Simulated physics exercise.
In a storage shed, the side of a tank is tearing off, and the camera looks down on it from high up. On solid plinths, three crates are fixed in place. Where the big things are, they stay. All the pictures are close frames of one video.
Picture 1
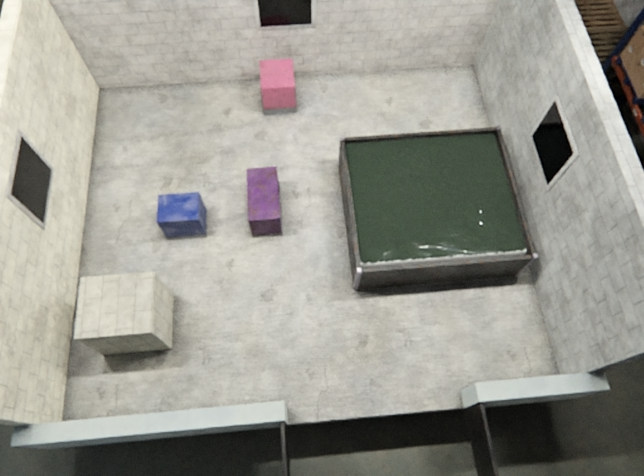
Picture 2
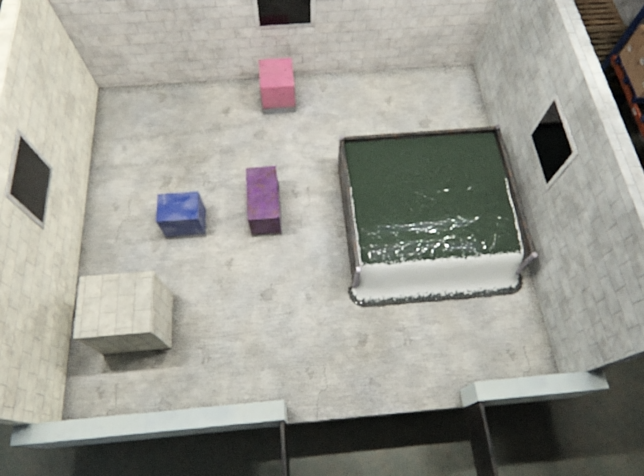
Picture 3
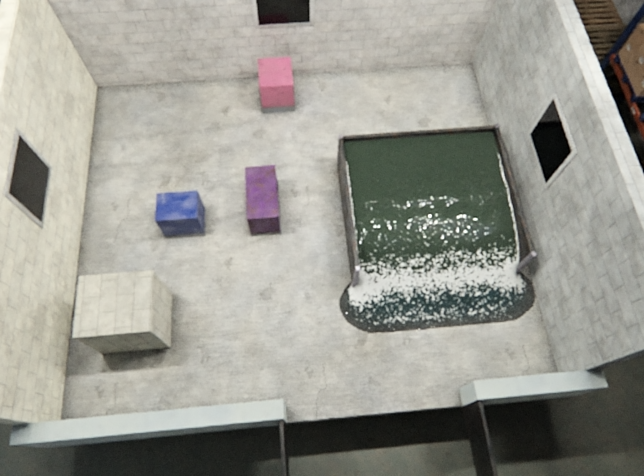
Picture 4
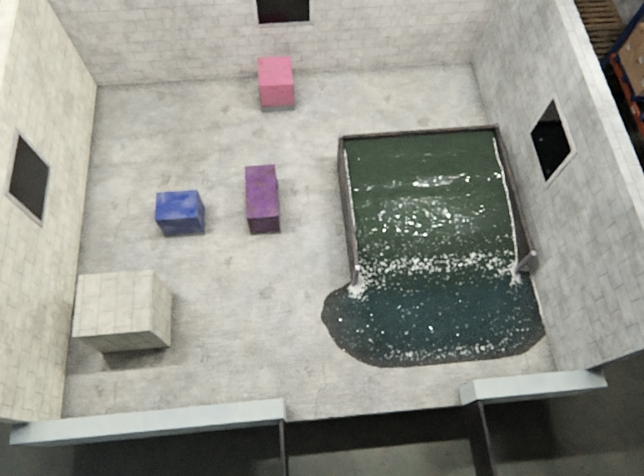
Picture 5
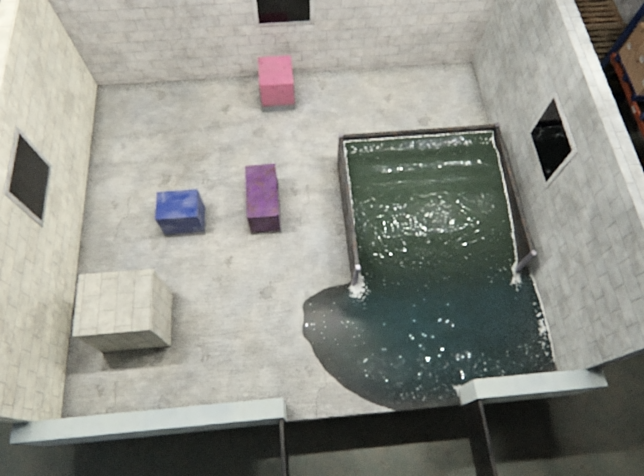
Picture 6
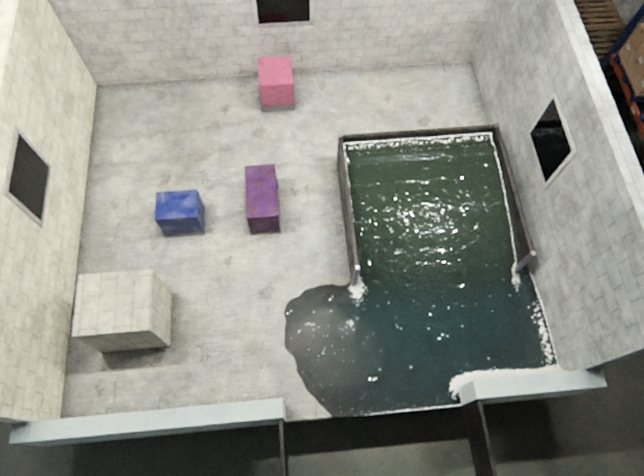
The video shows an open tank of dark green water in a pale walled room with several blocks; its near side gives way, and water pours out, spreading across the floor toward the viewer and to the left.
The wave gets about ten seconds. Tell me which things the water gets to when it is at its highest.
The pink crate is left alone by the water, the purple crate is left alone by the water, the blue crate is left alone by the water.
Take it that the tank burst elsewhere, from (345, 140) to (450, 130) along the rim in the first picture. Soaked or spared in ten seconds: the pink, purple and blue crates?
The pink crate is overtopped, the purple crate is overtopped, and the blue crate is overtopped.
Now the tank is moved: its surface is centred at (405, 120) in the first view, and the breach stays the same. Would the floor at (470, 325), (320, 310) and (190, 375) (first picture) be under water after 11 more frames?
Taking the three spots in order: Swamped, swamped, swamped.
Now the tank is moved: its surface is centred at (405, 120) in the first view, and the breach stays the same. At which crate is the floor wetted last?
The pink one.
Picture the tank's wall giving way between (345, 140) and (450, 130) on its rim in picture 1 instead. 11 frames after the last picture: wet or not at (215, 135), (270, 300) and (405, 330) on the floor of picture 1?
Point one: Reached. Point two: Not reached. Point three: Not reached.
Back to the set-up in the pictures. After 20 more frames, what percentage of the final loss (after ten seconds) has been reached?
Roughly 65 percent of it.
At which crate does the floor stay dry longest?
That is the crate marked purple.
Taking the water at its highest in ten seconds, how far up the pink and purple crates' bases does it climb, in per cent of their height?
Close to 40 per cent, and close to 50 per cent, in that order.
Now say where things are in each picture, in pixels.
In the first frame, the open tank at (432, 197) is whole and still.
In the second frame, the front is at (357, 297), out from the gap at (438, 274).
In the third frame, water pours out at (437, 274) and has run to (346, 308).
In the fourth frame, the front is at (336, 332), out from the gap at (436, 274).
In the fifth frame, the front is at (337, 372), out from the gap at (436, 273).
In the sixth frame, water pours out at (436, 274) and has run to a hidden place.
A moment on, water covers 20 % of the floor; the pink crate not reached, the purple crate not reached, the blue crate not reached.
Next, water covers 20 % of the floor; the pink crate not reached, the purple crate not reached, the blue crate not reached.
Then, water covers 35 % of the floor; the pink crate not reached, the purple crate not reached, the blue crate not reached.
Later, water covers 55 % of the floor; the pink crate water round its plinth, the purple crate not reached, the blue crate water round its plinth.
In the end, water covers 85 % of the floor; the pink crate stayed above the water, the purple crate stayed above the water, the blue crate stayed above the water.
